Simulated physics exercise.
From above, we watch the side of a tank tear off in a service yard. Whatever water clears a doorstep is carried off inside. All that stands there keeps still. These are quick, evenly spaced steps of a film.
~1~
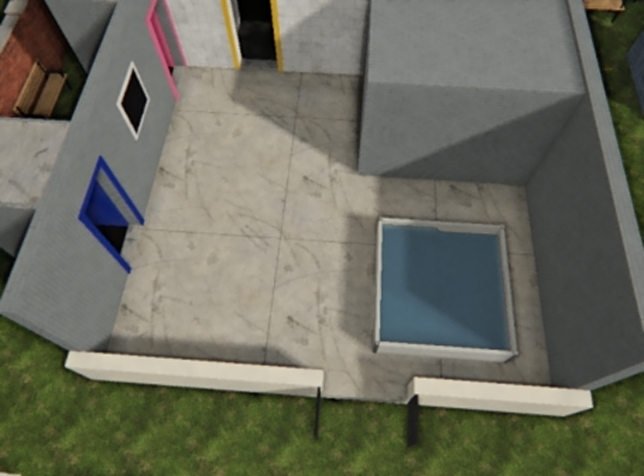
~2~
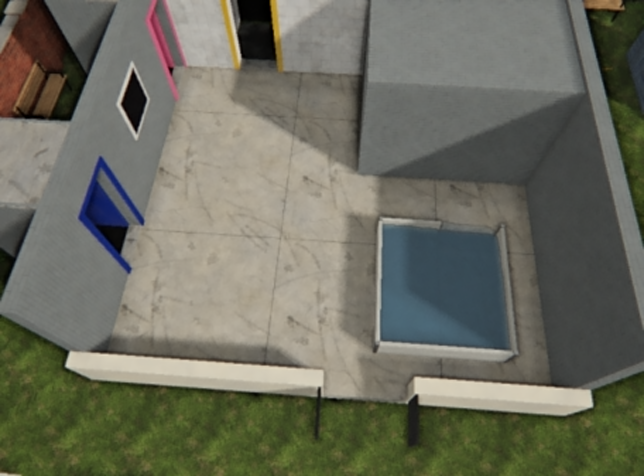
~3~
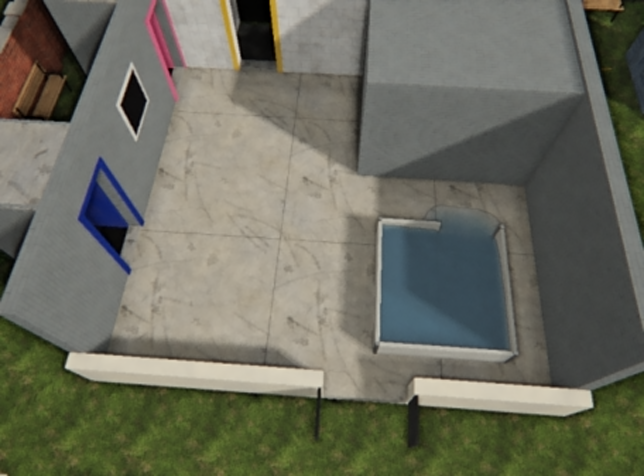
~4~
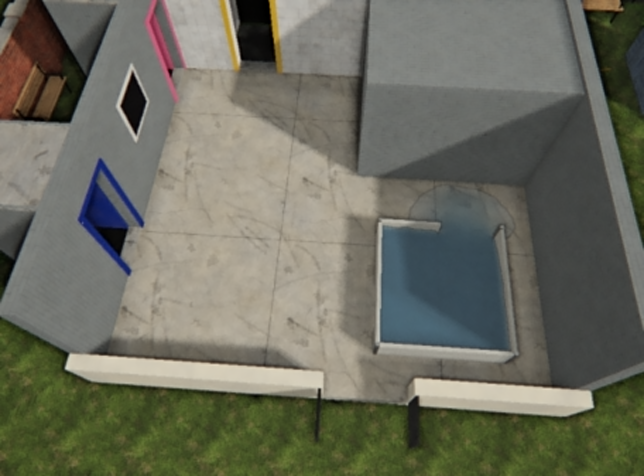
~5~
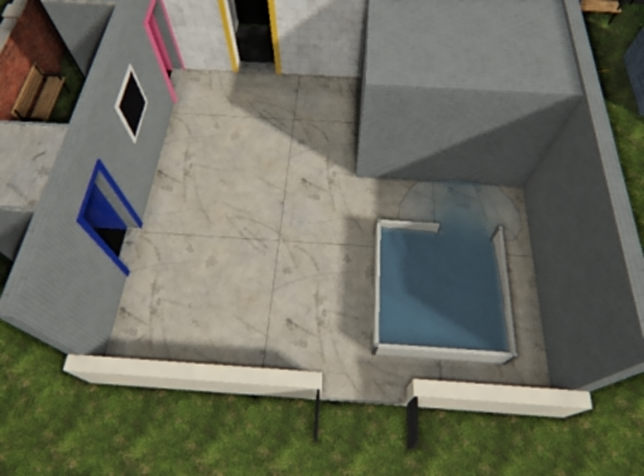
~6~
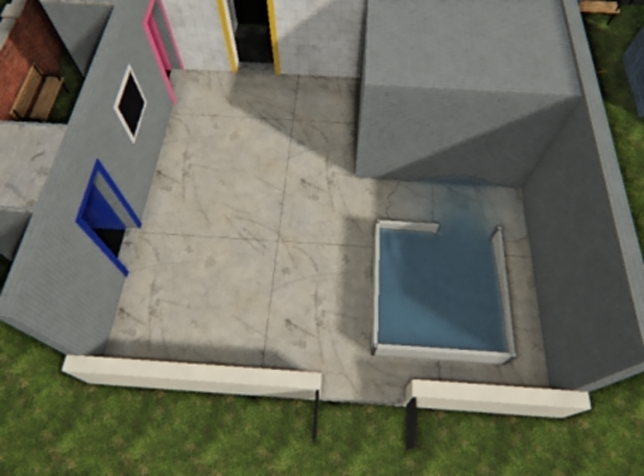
At first, an open tank of still blue water sits in a paved yard between grey walls. Then part of its far side comes away, leaving a gap, and water pours out through it, spreading in a thin sheet across the paving toward the grey block behind while everything else stays still.
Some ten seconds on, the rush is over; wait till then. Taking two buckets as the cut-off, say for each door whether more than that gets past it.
Door by door: The pink door does not exceed it; the yellow door does not exceed it; the blue door exceeds it.
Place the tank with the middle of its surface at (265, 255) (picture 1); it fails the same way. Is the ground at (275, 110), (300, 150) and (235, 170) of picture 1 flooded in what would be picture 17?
I'd say swamped for the first, swamped for the second and still dry for the third.
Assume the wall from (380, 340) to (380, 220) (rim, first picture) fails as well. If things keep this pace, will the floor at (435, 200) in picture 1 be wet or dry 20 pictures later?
Untouched.
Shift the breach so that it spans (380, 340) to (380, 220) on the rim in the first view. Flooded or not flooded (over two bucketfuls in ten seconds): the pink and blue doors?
As I see it, the pink door tops the mark and the blue door tops the mark too.
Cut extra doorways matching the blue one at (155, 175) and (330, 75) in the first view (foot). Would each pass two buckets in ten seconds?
Well, one comes out higher, the other comes out lower.
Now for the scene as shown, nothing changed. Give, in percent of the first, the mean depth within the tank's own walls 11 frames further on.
Roughly 66 %.
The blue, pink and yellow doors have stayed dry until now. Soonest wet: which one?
From the pictures, my answer is the door marked blue.
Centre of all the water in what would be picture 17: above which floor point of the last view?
It is near (443, 260).
A moment on, water covers 10 % of the floor; the pink door not reached, the yellow door not reached, the blue door not reached.
Next, water covers 20 % of the floor; the pink door not reached, the yellow door not reached, the blue door not reached.
Then, water covers 35 % of the floor; the pink door not reached, the yellow door not reached, the blue door not reached.
Later, water covers 70 % of the floor; the pink door not reached, the yellow door not reached, the blue door under two buckets in.
In the end, water covers 80 % of the floor; the pink door wet at the sill, nothing in, the yellow door wet at the sill, nothing in, the blue door over two buckets in.
